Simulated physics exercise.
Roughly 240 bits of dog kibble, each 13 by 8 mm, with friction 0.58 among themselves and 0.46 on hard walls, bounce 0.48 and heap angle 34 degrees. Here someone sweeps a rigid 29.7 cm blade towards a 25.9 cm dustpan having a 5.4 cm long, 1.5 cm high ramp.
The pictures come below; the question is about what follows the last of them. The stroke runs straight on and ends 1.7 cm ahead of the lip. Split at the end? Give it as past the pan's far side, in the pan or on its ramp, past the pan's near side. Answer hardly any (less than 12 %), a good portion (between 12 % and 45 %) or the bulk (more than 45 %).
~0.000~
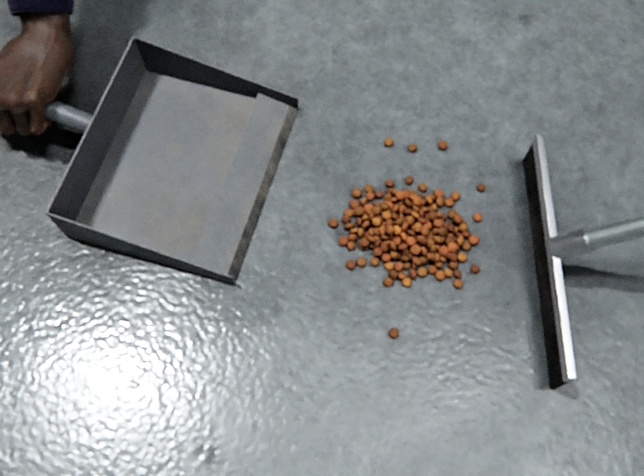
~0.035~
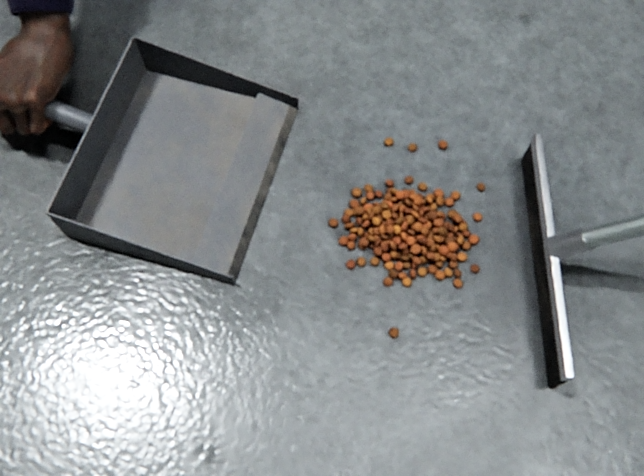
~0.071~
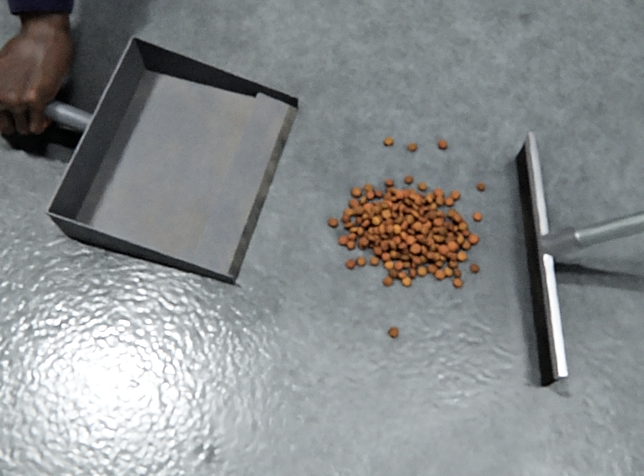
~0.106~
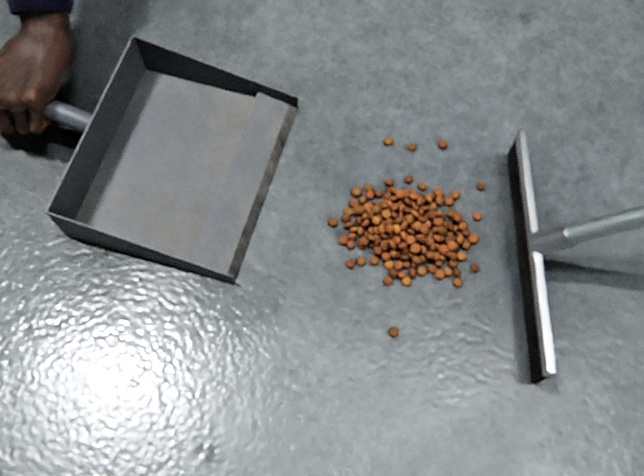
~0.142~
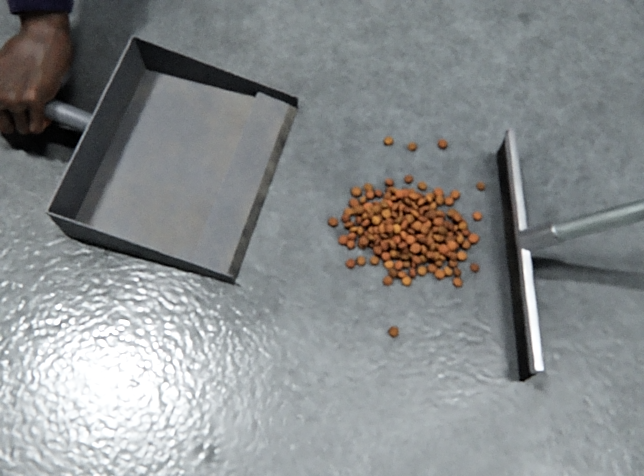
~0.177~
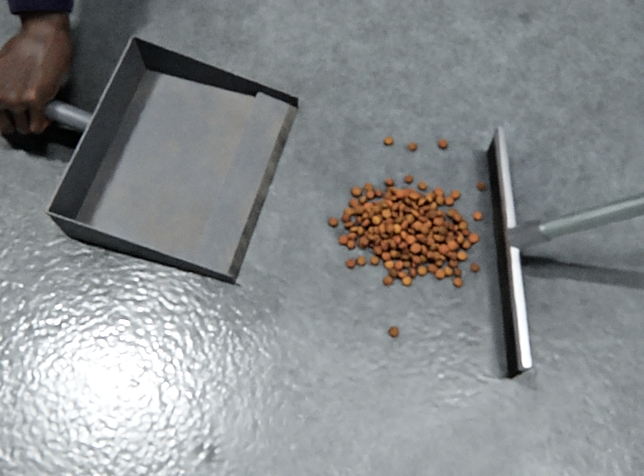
Far side: Hardly any; pan: A good portion; near side: Hardly any.
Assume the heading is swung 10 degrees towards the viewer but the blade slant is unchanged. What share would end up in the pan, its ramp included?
That gives near 25 in a hundred.
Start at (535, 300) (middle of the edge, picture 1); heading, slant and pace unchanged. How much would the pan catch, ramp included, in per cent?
25 per cent, roughly.
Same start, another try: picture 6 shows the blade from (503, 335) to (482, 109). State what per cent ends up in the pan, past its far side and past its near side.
Split: Pan = 0, far = 0, near = 0.
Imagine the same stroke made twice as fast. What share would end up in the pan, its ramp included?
I'd put it at close to 20 per cent.
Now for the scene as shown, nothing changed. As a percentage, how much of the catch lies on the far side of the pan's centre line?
Roughly 40 in a hundred.
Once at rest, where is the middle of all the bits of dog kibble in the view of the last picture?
I'd put it at about (276, 209).
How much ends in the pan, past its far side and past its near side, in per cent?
Far side - 0; pan - 15; near side - 0.
After 0.49 s, middle of the blade 18 cm from the lip; 0 % over the lip, far side 0 %, near side 0 %.
After 0.70 s, middle of the blade 11 cm from the lip; 0 % over the lip, far side 0 %, near side 0 %.
After 1.03 s, middle of the blade 6 cm from the lip; 15 % over the lip, far side 0 %, near side 0 %.
At rest (1.3 s), far side 0 %, pan 15 %, near side 0 %, in front of the lip or behind the blade 80 %.
